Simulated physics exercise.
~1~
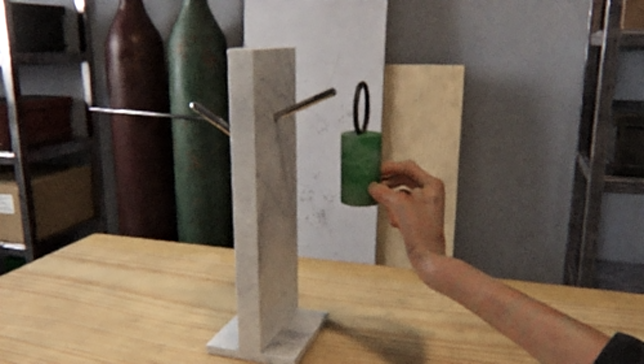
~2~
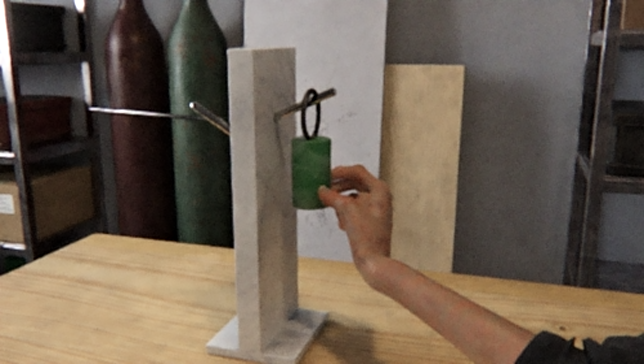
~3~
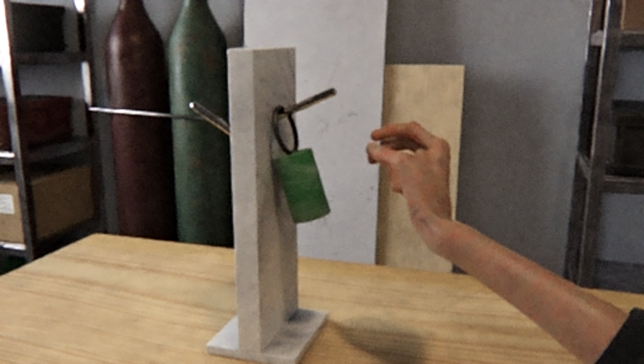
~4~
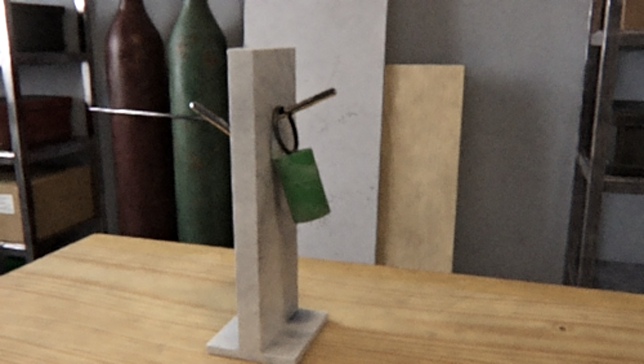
A green cylinder with a black ring being hung on a stand's peg by a hand, then staying there tilted.
